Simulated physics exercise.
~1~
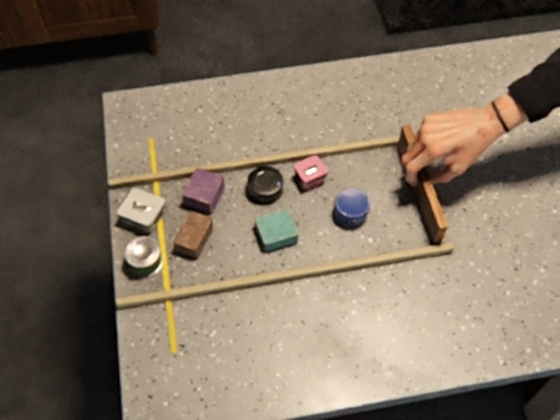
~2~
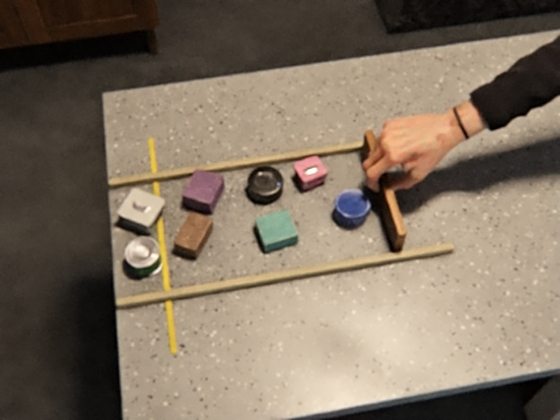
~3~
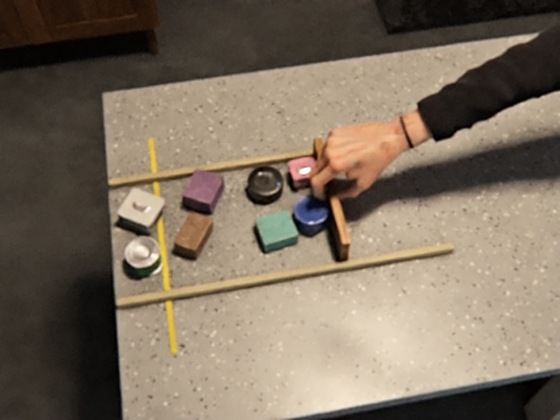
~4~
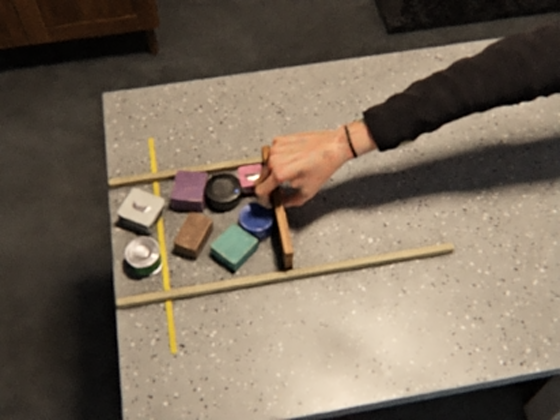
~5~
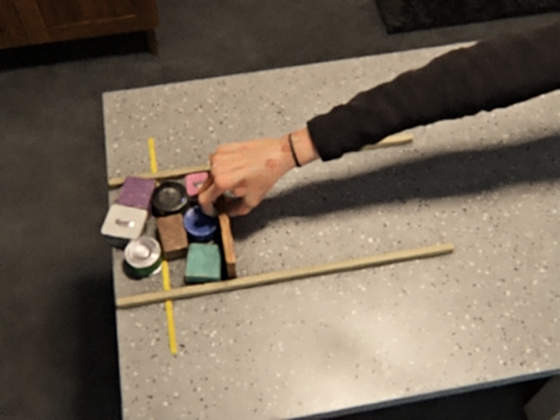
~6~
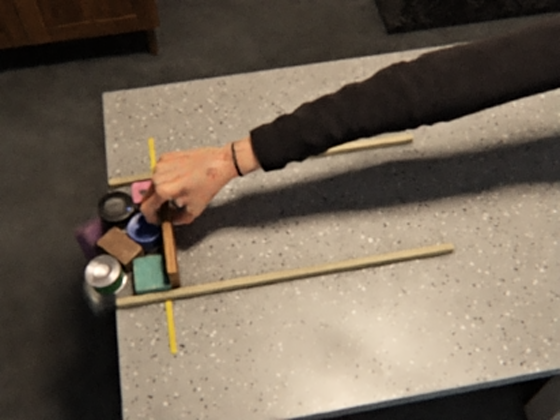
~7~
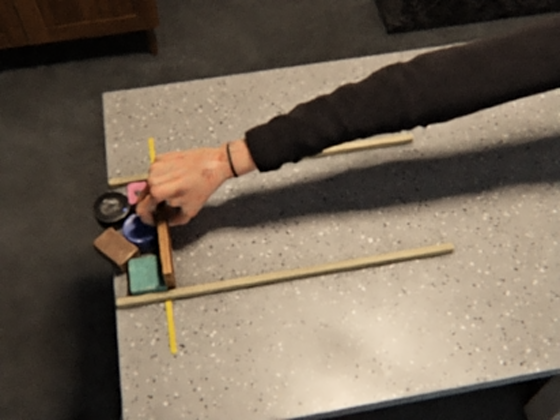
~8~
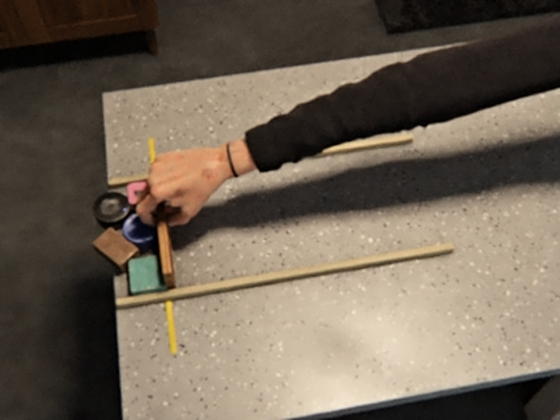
At first, a hand holds a wooden board upright at the right of a channel between two wooden strips, with small blocks, cases and round containers scattered toward the table's left end. The hand slides the board left, and it gathers the blue tin and pink case. Farther along, the teal and purple blocks and a black round item are pushed left too, packing the group together across the yellow tape. The purple block, white case and small round pot go over the edge and drop out of sight. The board stops at the tape, with the other five pieces still crowded at the edge.
